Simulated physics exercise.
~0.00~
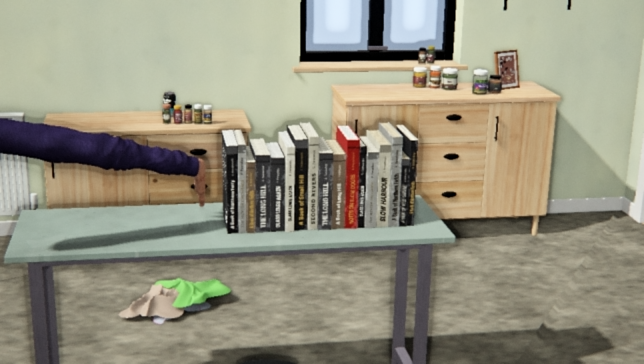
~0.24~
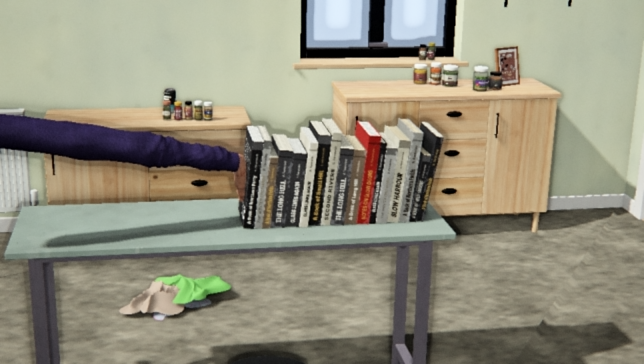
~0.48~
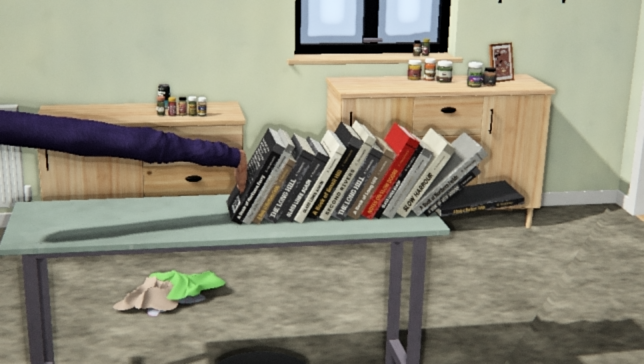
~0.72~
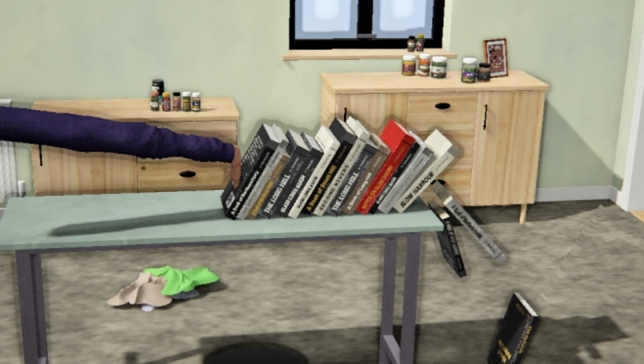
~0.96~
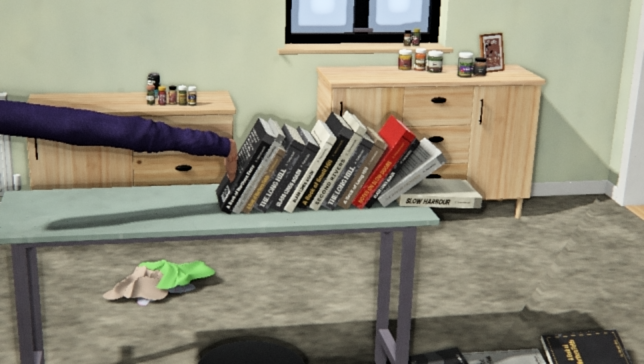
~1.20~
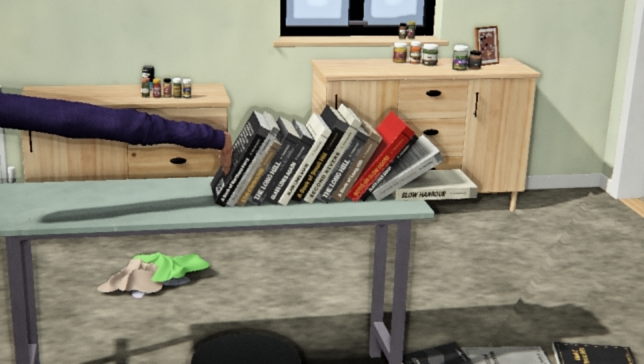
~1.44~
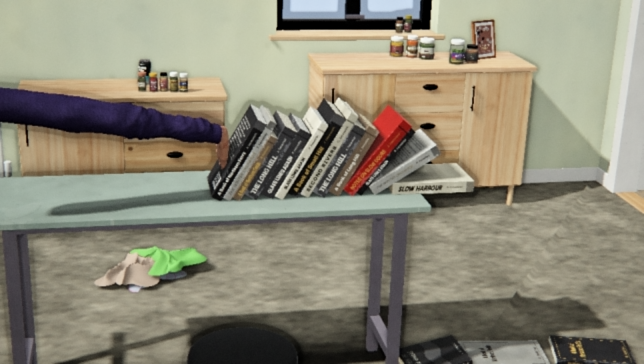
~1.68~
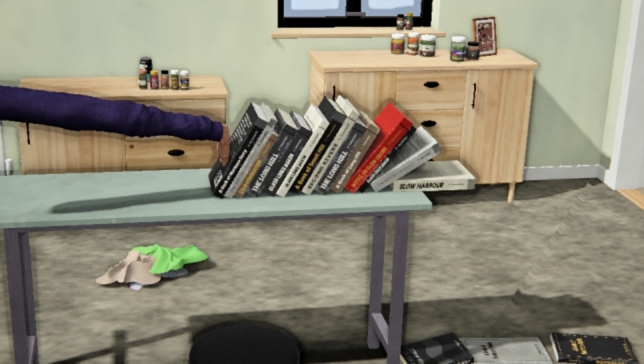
A purple-sleeved arm pushed a row of upright books along a table toward its right end, making them lean over, and a few at the far end tumbled to the floor while the red book stayed on top, tilted among the others.
